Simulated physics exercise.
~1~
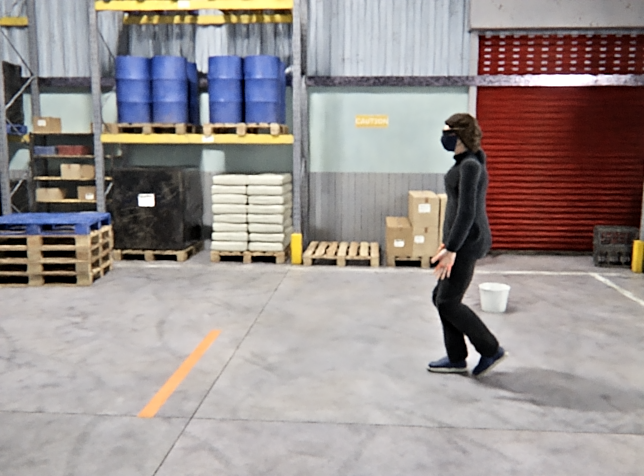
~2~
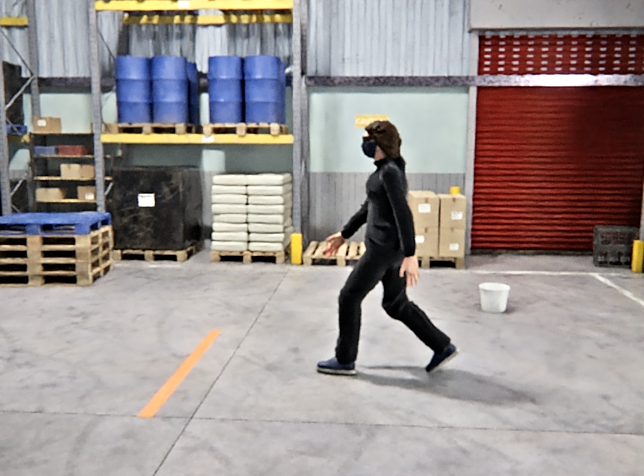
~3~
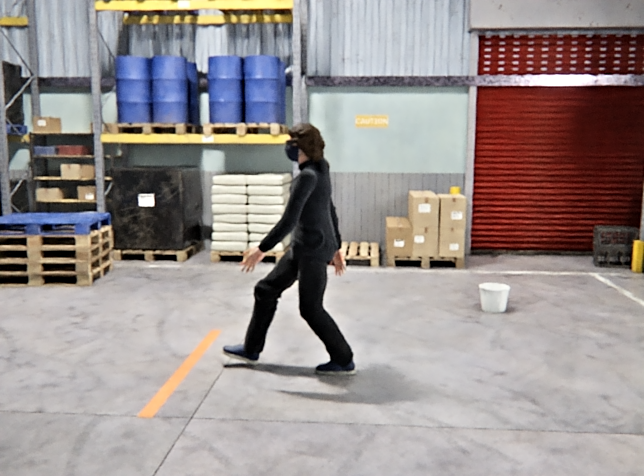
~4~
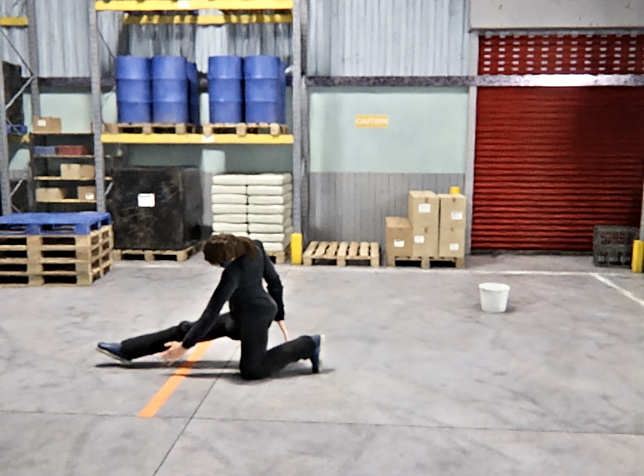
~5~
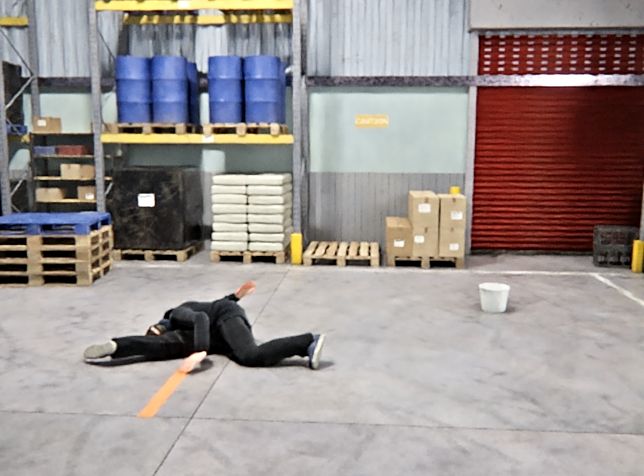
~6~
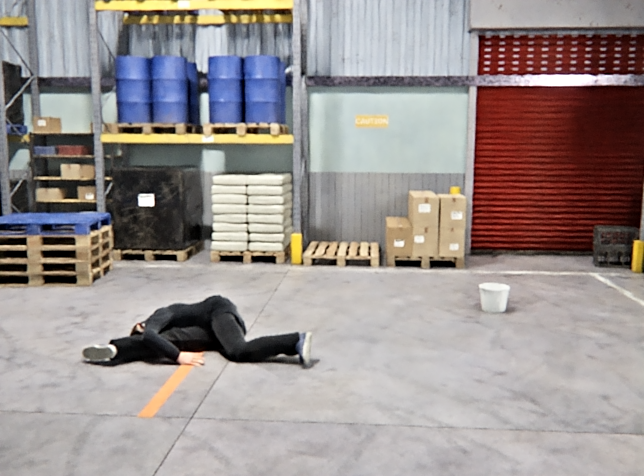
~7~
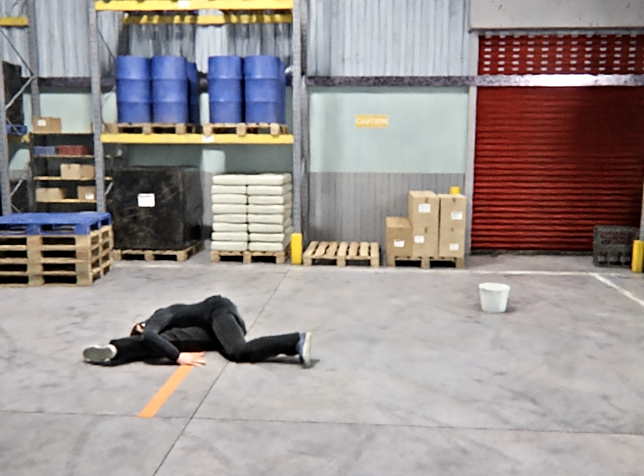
To begin with, a person in dark clothes and a dark face covering walks left across a warehouse floor, hands empty, passing a white bucket and heading for a strip of orange tape. Blue drums on racks, stacked boxes and a red shutter stand behind. Near the tape, the front leg slides forward across it while the other knee drops to the floor and the head bows. The torso then folds down over the outstretched leg, one arm flung out behind. Finally the person lies slumped and still, head and chest beyond the tape, hips short of it.
